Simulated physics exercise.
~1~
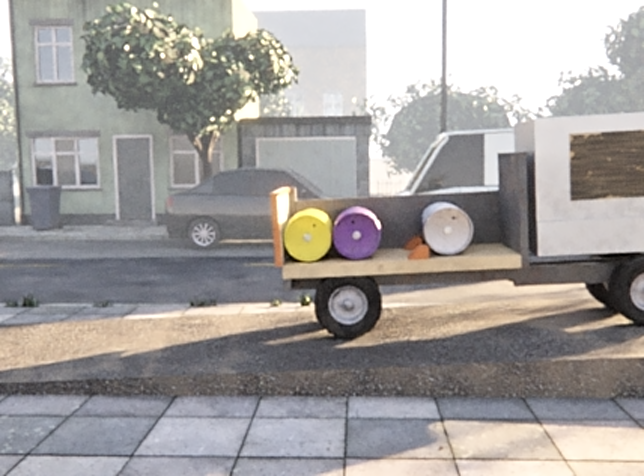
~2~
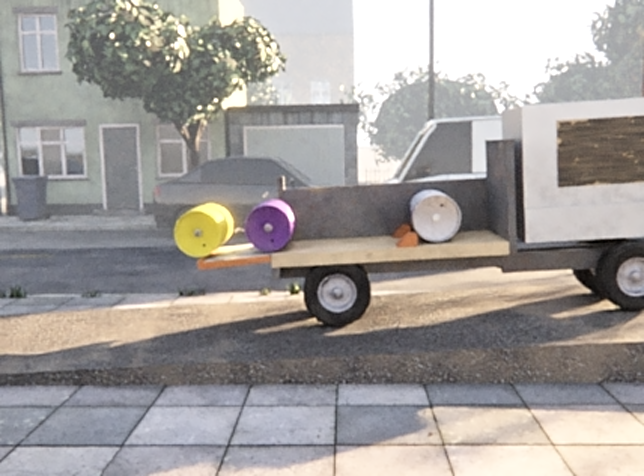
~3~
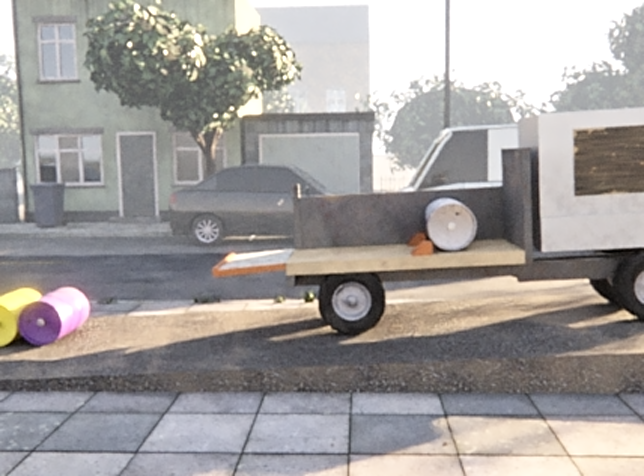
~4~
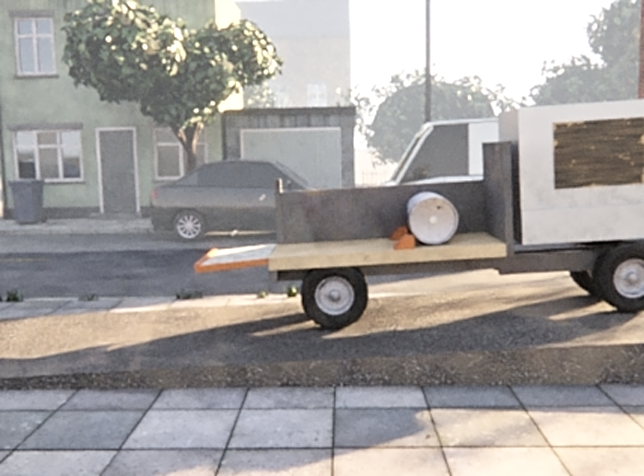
On a sunlit street with a green house, a tree and a dark parked car behind, a pick-up's flat wooden bed is seen from the side across a paved walk. Yellow and purple kegs sit together at the left end against the raised tailgate, while a white keg rests farther right against a small orange chock. The tailgate swings down to the left, and the yellow keg rolls onto it with the purple following. Both drop off and roll away left along the ground, out of view. The white keg stays on the bed behind its chock, the tailgate hanging open.
